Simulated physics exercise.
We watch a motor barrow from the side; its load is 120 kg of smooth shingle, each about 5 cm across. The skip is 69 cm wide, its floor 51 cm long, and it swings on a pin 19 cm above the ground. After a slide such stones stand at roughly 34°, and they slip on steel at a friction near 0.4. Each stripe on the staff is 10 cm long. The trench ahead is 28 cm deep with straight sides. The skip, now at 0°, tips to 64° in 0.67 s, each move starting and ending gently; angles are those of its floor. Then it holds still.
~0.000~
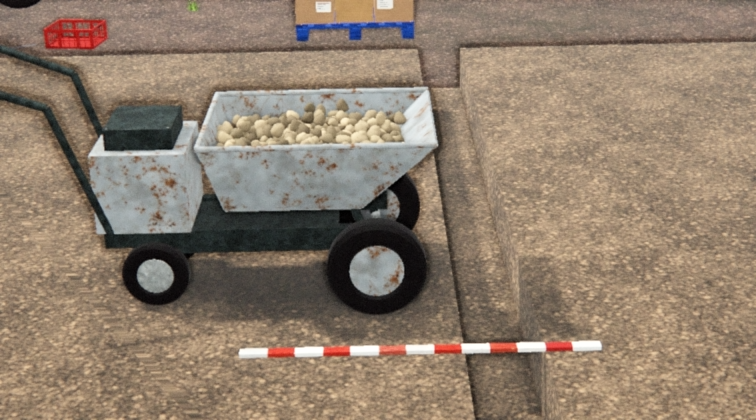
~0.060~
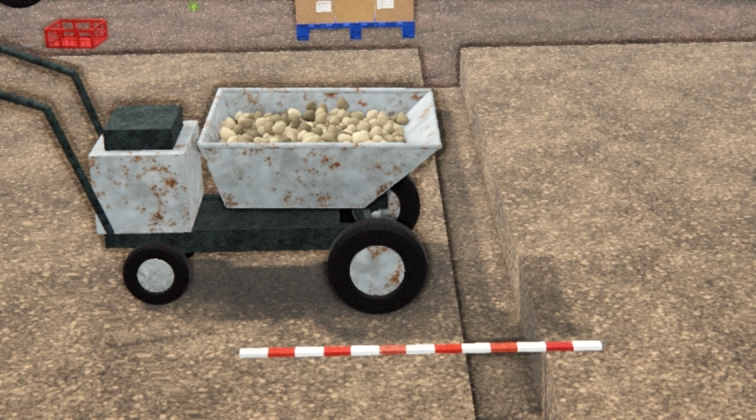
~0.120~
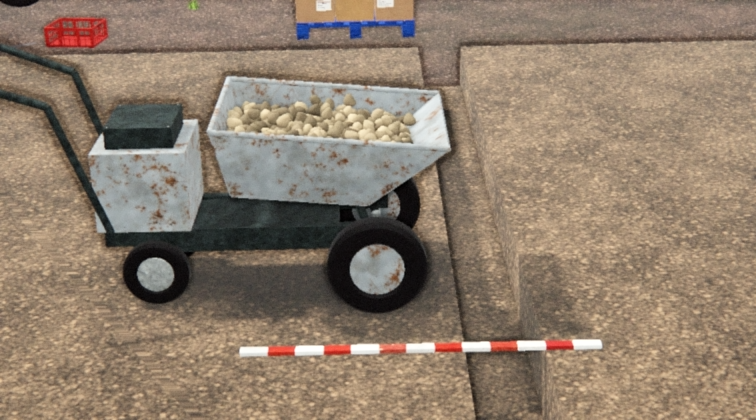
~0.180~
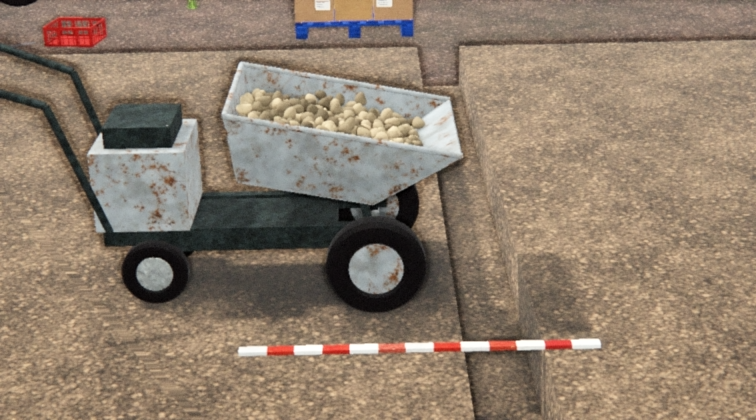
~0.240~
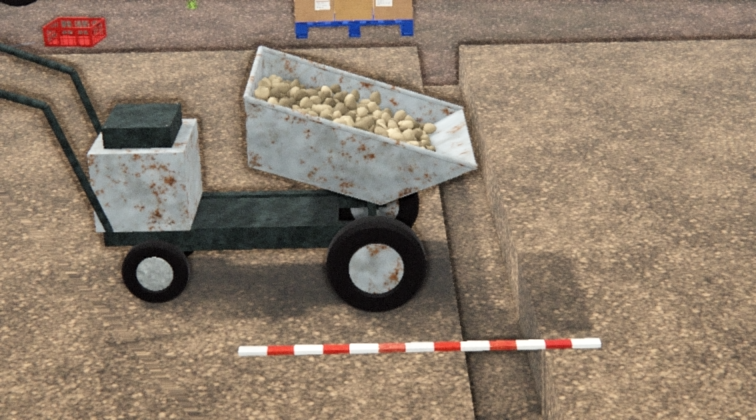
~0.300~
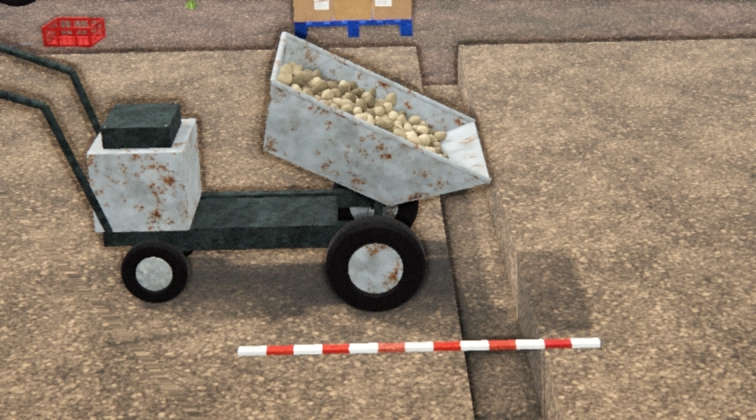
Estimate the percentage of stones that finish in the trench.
Close to 10 in a hundred.
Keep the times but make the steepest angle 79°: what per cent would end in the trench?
In that case some 15 per cent.
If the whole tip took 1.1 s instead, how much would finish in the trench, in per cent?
In that case some 15 per cent.
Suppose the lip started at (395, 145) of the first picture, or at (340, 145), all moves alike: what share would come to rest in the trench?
Near 40 per cent from the first place, 85 from the second.
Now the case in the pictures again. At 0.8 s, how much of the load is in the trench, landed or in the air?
Some 0 per cent.
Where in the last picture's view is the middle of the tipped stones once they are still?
Around (603, 265).
After 0.5 s the floor is at 54°; 100 % in the skip; the foremost stones are at (490, 200).
After 0.8 s the floor is at 64°; 75 % in the skip, 1 % in the trench, 24 % past the trench; the foremost stones are at (588, 263).
After 1.1 s the floor is at 64°; 14 % in the skip, 1 % in the trench, 85 % past the trench; the foremost stones are past the picture's edge.
After 3.1 s the floor is at 64°; 0 % in the skip, 10 % in the trench, 90 % past the trench; the foremost stones are past the picture's edge.
